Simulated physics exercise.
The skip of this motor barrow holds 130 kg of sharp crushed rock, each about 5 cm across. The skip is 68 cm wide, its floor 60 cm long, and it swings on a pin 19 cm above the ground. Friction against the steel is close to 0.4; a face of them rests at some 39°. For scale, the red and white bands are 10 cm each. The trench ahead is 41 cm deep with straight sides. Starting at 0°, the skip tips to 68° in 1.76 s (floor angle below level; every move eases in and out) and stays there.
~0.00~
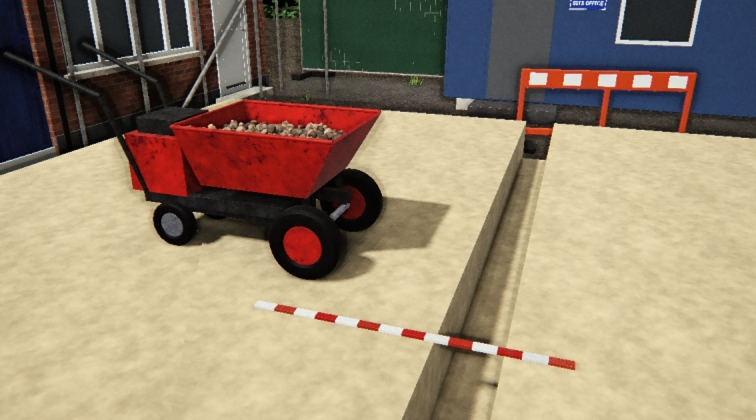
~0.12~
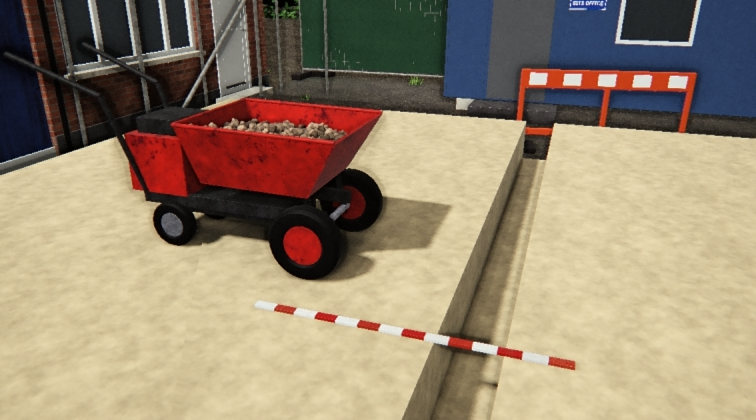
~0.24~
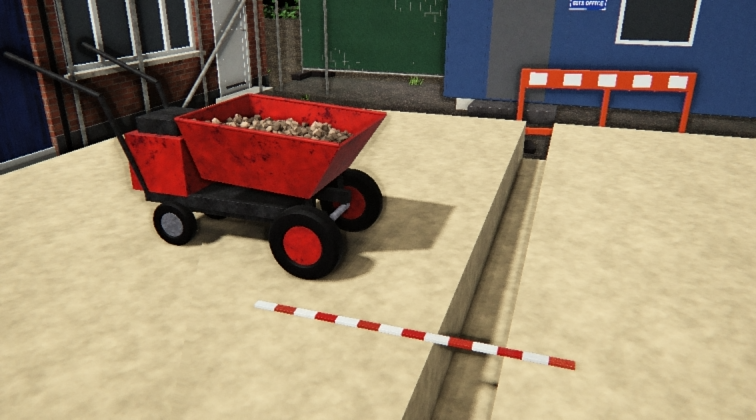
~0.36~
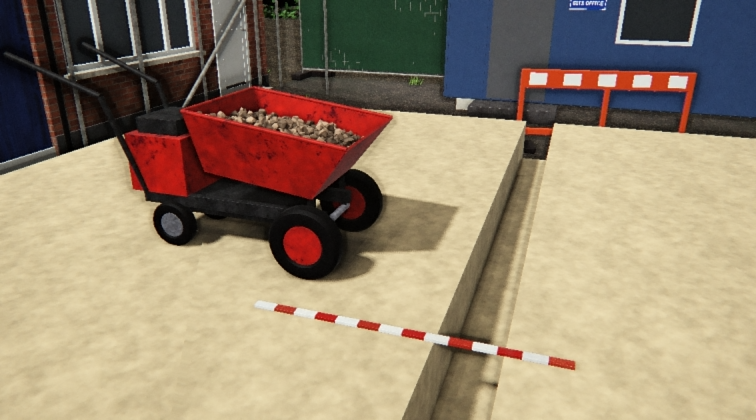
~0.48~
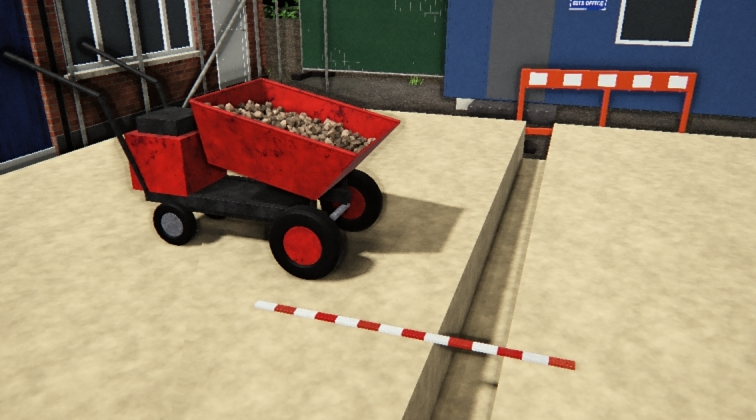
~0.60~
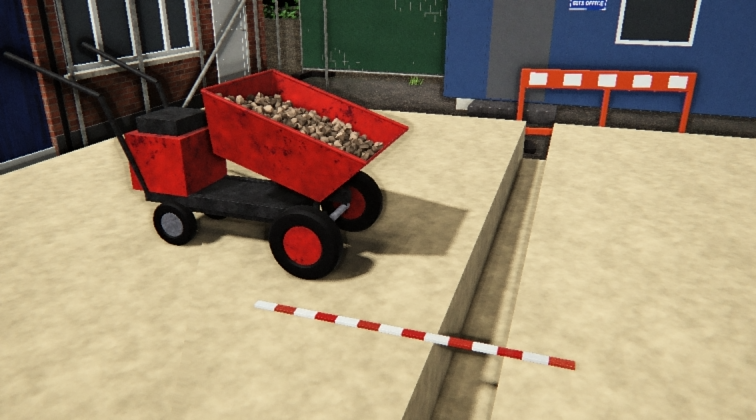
A red motor barrow's stone-filled skip slowly tilts forward to the right beside a narrow trench.
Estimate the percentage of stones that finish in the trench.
Some 29 per cent of it.
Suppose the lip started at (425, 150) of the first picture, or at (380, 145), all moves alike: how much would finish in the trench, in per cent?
Near 15 per cent from the first place, 40 from the second.
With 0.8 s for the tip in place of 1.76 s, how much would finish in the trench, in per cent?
In that case some 45 per cent.
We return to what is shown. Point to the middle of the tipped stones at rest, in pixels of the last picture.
Around (476, 331).
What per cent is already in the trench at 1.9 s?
About 0 per cent by then.
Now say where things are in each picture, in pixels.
In the first frame, the skip is at 0°, its lip at (333, 143); the top of the load is at (283, 128).
The second frame shows lip at (334, 143), floor tilted 1°, highest stones at (284, 127); the stones move at 0.1 m/s on average.
The third frame shows lip at (339, 146), floor tilted 3°, highest stones at (275, 124); the stones move at 0.2 m/s on average.
In the fourth frame, the skip is at 7°, its lip at (347, 150); the top of the load is at (257, 118); the stones move at 0.3 m/s on average.
The fifth frame shows lip at (356, 156), floor tilted 12°, highest stones at (258, 109); the stones move at 0.4 m/s on average.
The sixth frame shows lip at (366, 164), floor tilted 18°, highest stones at (262, 102); the stones move at 0.5 m/s on average.
After 1.3 s the floor is at 57°; 100 % in the skip; the foremost stones are at (402, 210).
After 1.9 s the floor is at 68°; 93 % in the skip, 4 % short of the trench, 2 % in the trench; the foremost stones are at (485, 316).
After 2.2 s the floor is at 68°; 78 % in the skip, 9 % short of the trench, 13 % in the trench; the foremost stones are at (509, 340).
After 4.2 s the floor is at 68°; 55 % in the skip, 16 % short of the trench, 29 % in the trench; the foremost stones are at (509, 341).
